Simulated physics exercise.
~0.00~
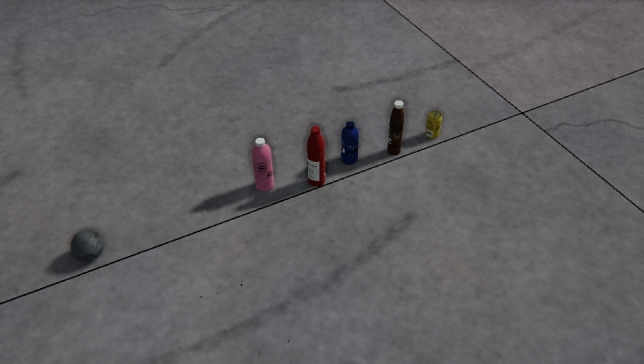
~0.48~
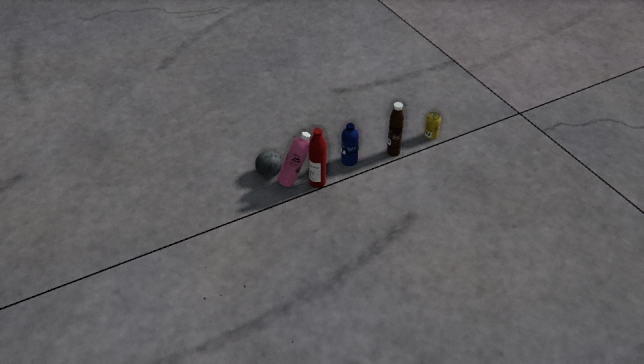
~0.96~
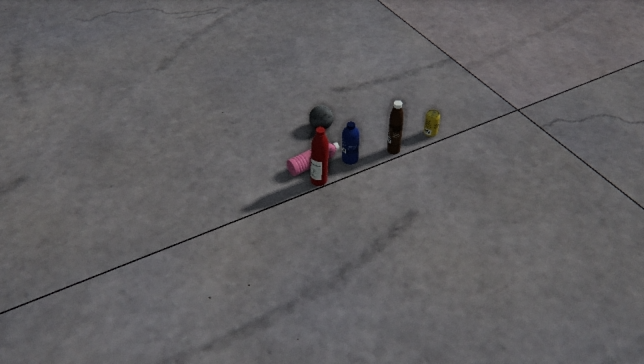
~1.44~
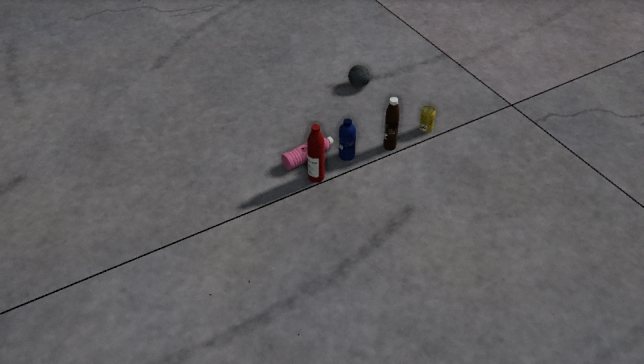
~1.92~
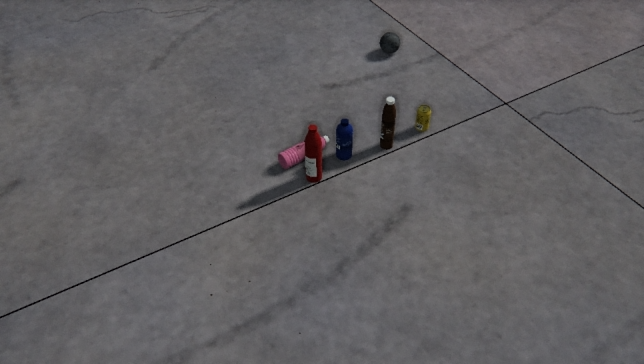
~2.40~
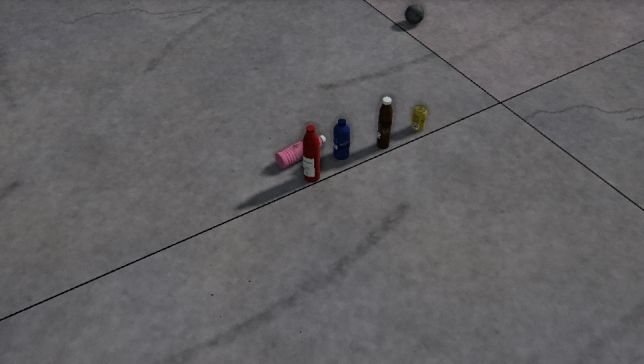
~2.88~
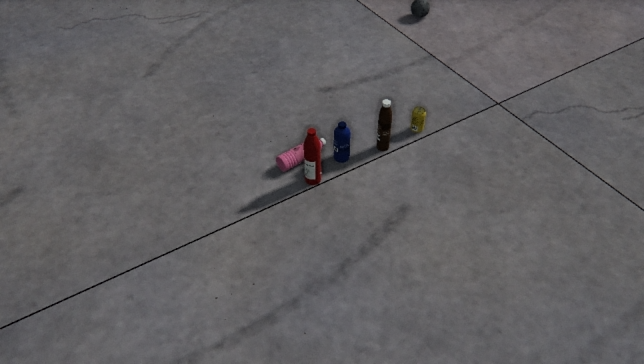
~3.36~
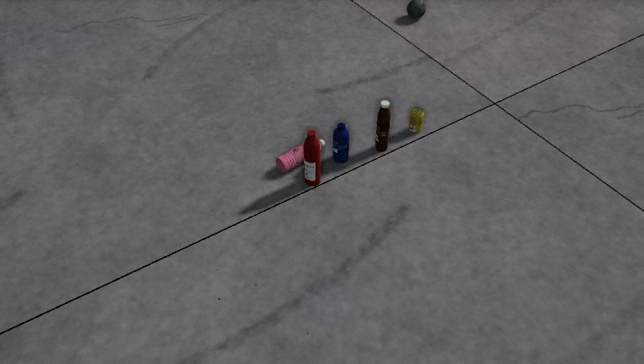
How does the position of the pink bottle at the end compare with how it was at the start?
The pink bottle stands upright at the start, but at the end it is lying on its side on the floor behind the red bottle.
